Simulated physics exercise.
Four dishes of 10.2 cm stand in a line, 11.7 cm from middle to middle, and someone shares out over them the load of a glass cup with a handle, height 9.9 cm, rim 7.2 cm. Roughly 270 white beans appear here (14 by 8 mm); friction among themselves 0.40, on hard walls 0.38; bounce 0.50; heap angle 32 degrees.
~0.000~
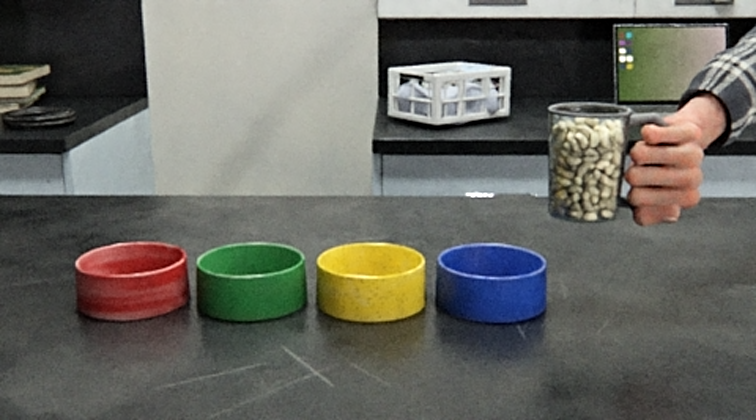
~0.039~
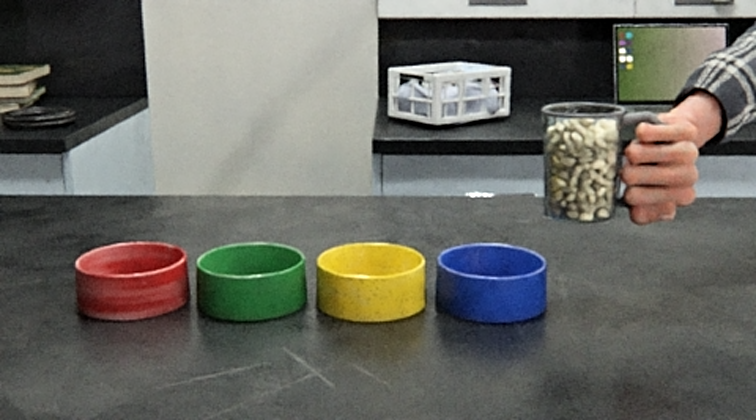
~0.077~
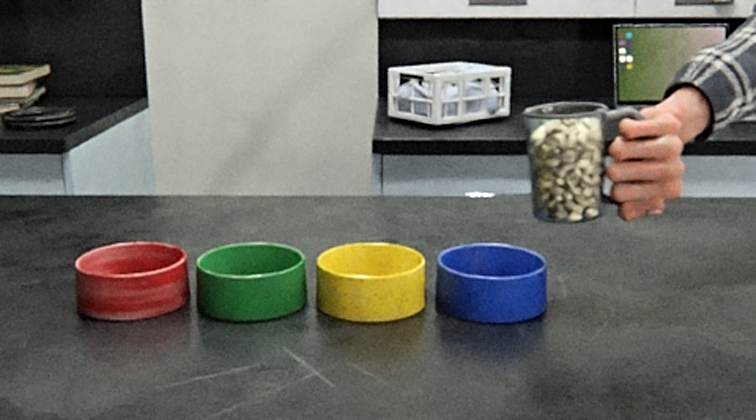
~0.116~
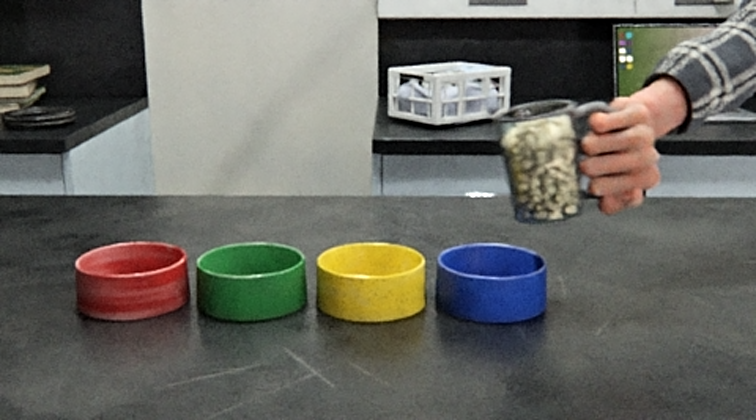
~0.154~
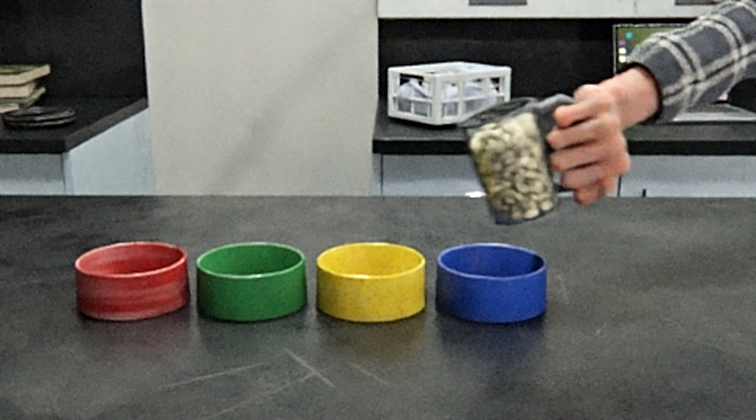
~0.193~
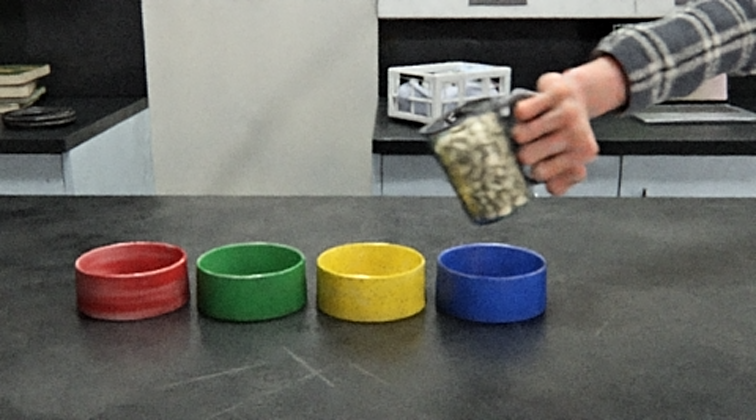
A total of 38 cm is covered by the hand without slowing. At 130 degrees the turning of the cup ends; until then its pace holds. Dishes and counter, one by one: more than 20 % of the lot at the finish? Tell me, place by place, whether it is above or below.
Red: Above the mark; blue: Below the mark; green: Below the mark; yellow: Below the mark; counter: Above the mark.
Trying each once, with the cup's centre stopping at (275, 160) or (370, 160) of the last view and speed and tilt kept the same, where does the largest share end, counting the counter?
Green; counter.
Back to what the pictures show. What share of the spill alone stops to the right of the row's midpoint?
0 per cent.
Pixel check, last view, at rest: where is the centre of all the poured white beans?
Approximately (114, 284) in the last picture.
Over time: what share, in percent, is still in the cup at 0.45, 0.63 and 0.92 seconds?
Roughly 100, then 60, then 0.
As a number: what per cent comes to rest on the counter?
30 per cent.
After 0.45 s, tilt 78 degrees; cup holds 100 %.
After 0.63 s, tilt 114 degrees; cup holds 60 %, red 15 %.
After 0.92 s, tilt 130 degrees; cup holds 0 %, red 70 %.
By 2.0 s all is still; red 70 %, blue 0 %, green 0 %, yellow 0 %, counter 30 %.
